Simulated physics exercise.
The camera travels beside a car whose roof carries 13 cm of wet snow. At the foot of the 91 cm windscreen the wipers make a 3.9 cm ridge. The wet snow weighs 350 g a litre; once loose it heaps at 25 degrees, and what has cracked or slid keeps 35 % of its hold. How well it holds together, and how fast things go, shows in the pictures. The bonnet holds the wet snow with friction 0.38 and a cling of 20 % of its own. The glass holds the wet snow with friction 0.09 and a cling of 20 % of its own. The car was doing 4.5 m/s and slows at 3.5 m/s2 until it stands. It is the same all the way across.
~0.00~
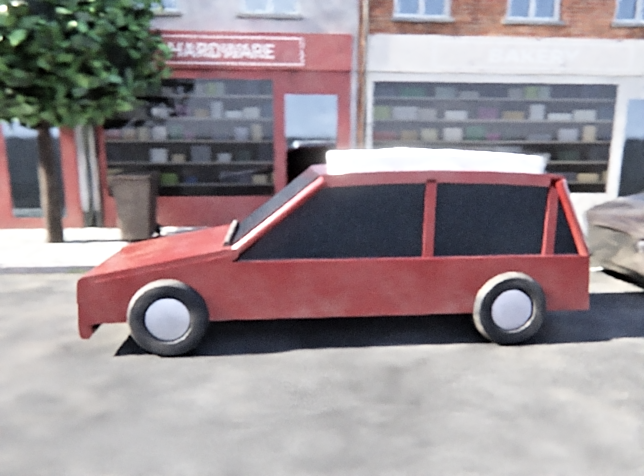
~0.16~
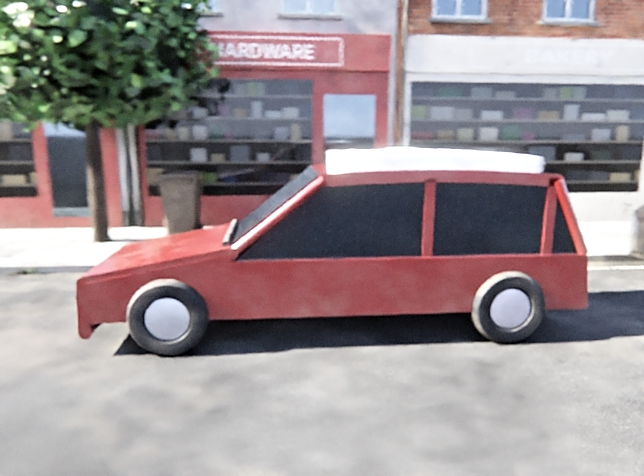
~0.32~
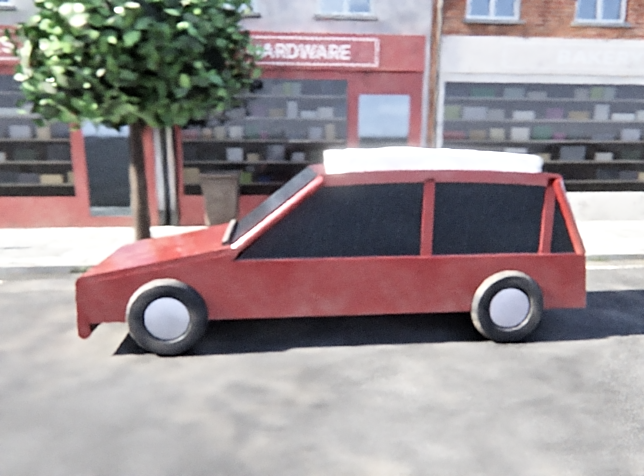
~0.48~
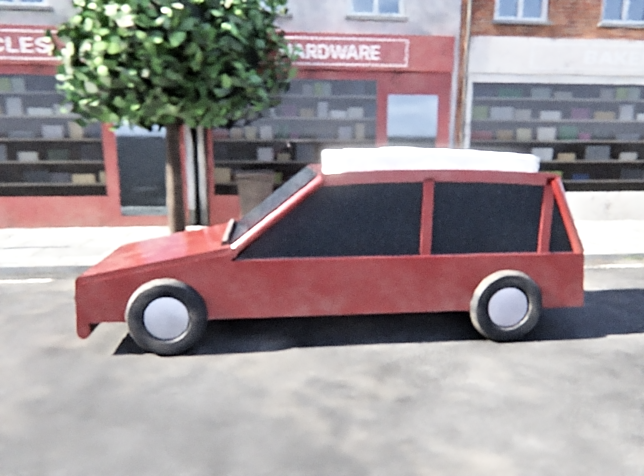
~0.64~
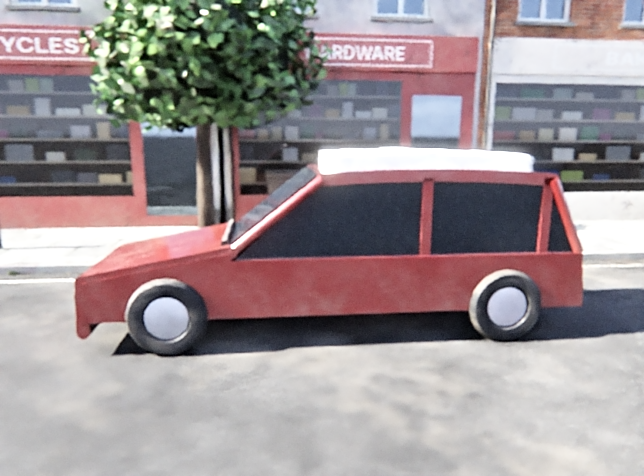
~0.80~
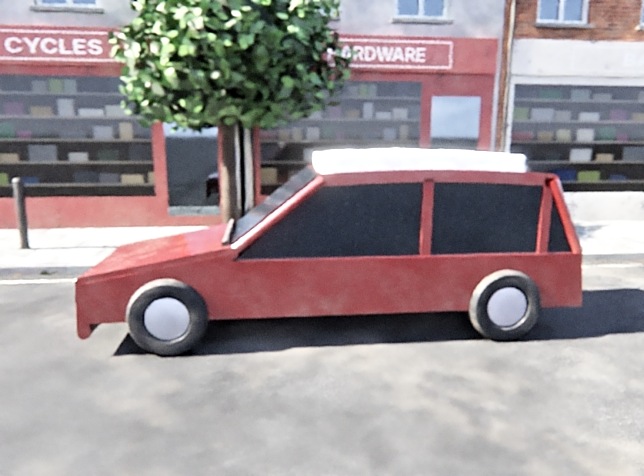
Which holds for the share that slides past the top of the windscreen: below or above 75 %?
It comes out below 75 %.
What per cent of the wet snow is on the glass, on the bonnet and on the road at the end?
Roughly 7 % on the glass, 35 % on the bonnet, 2 % on the road.
By 1.24 s, 86 % of the snow is on the roof, 14 % on the glass, none on the bonnet and none has gone off the nose.
By 1.75 s, 60 % of the snow is on the roof, 24 % on the glass, 16 % on the bonnet and none has gone off the nose.
By 2.27 s, 57 % of the snow is on the roof, 12 % on the glass, 29 % on the bonnet and 2 % has gone off the nose.
By 2.79 s, 57 % of the snow is on the roof, 7 % on the glass, 35 % on the bonnet and 2 % has gone off the nose.
By 2.89 s, at the end, 57 % of the snow is on the roof, 7 % on the glass, 35 % on the bonnet and 2 % has gone off the nose.
